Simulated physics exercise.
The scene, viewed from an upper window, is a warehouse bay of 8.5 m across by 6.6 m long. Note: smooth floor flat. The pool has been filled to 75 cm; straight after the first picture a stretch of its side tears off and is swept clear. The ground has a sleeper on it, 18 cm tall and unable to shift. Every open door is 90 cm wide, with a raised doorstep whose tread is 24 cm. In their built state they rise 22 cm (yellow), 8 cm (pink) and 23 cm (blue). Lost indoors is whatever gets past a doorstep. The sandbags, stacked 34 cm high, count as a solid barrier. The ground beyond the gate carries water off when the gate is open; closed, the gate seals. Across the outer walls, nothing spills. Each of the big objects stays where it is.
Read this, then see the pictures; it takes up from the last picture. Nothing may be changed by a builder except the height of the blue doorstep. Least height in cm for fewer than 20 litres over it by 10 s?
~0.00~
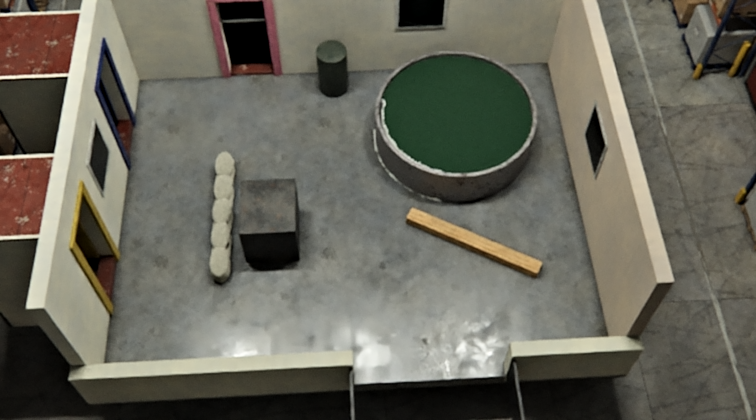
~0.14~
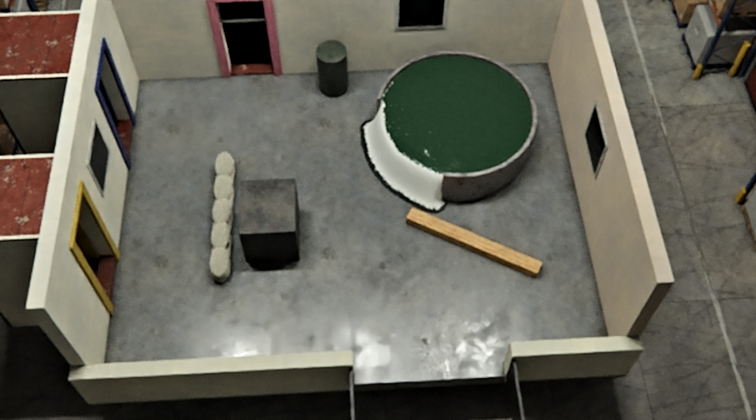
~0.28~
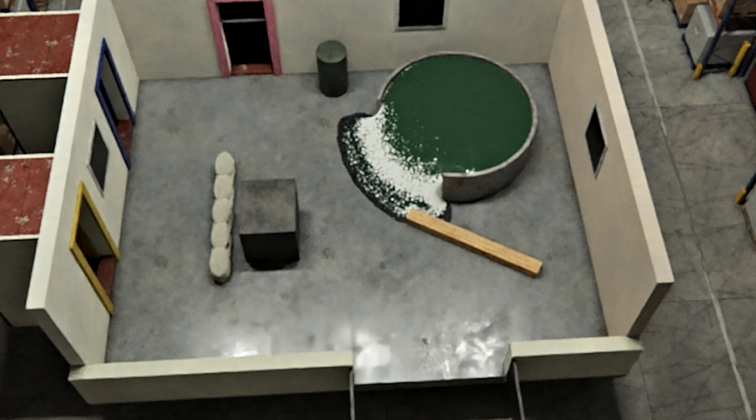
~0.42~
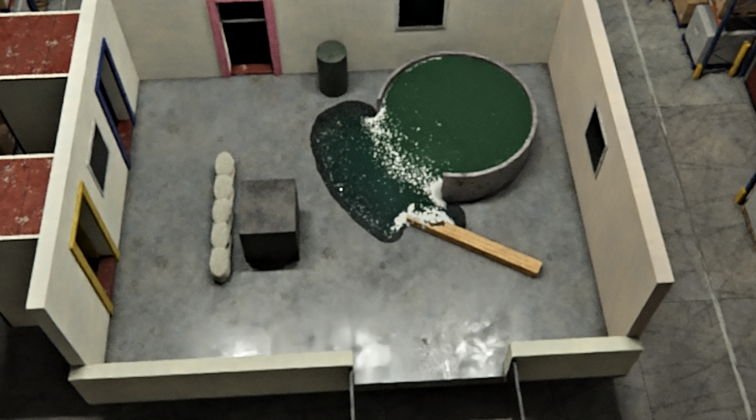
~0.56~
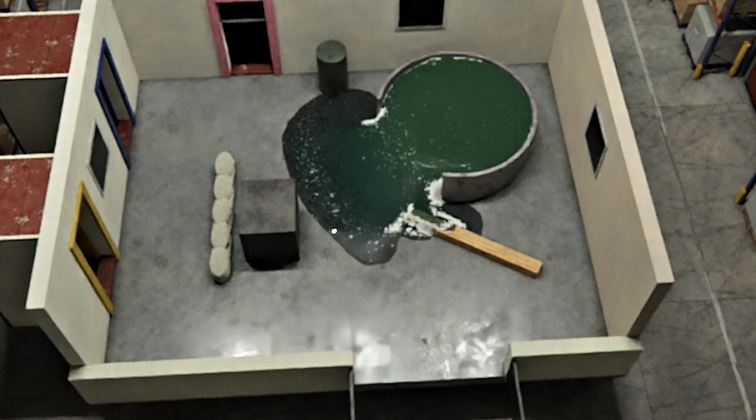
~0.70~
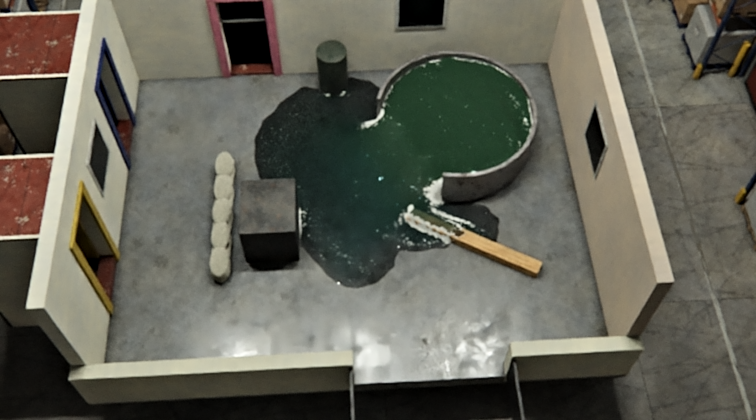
Roughly 13.5 cm.
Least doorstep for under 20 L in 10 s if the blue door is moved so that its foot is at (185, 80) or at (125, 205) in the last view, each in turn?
Minimums: Roughly 21 cm and 16 cm.
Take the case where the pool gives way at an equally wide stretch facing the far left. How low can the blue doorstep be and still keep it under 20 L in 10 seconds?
A minimum of about 25 cm.
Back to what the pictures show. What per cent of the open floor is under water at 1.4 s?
Roughly 45 percent of the floor.
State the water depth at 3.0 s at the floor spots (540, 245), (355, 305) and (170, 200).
Depth: About 1, 12, 2 cm.
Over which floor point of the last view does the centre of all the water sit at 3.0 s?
Roughly (343, 194).
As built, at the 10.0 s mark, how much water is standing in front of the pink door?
Roughly 13.0 cm deep.
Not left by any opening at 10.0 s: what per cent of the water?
I'd estimate some 82 in a hundred.
After 1.4 s water covers 45 % of the floor, deepest (44 cm) near (308, 233); it has not reached the blue door.
After 3.0 s water covers 65 % of the floor, deepest (42 cm) near (139, 84); 15 cm at the blue door, 0 litres in over its 23 cm doorstep.
After 10.0 s water covers 95 % of the floor, deepest (18 cm) near (211, 205); 11 cm at the blue door, 0 litres in over its 23 cm doorstep.
At the blue door as built, the water arrived by 1.6 s and peaked near 18 cm at 2.0 s.
With a doorstep of 12 cm, 34 litres would have come in within the 10 s; with 16.5 cm, 6 litres. So under 20 litres takes about 13.5 cm.
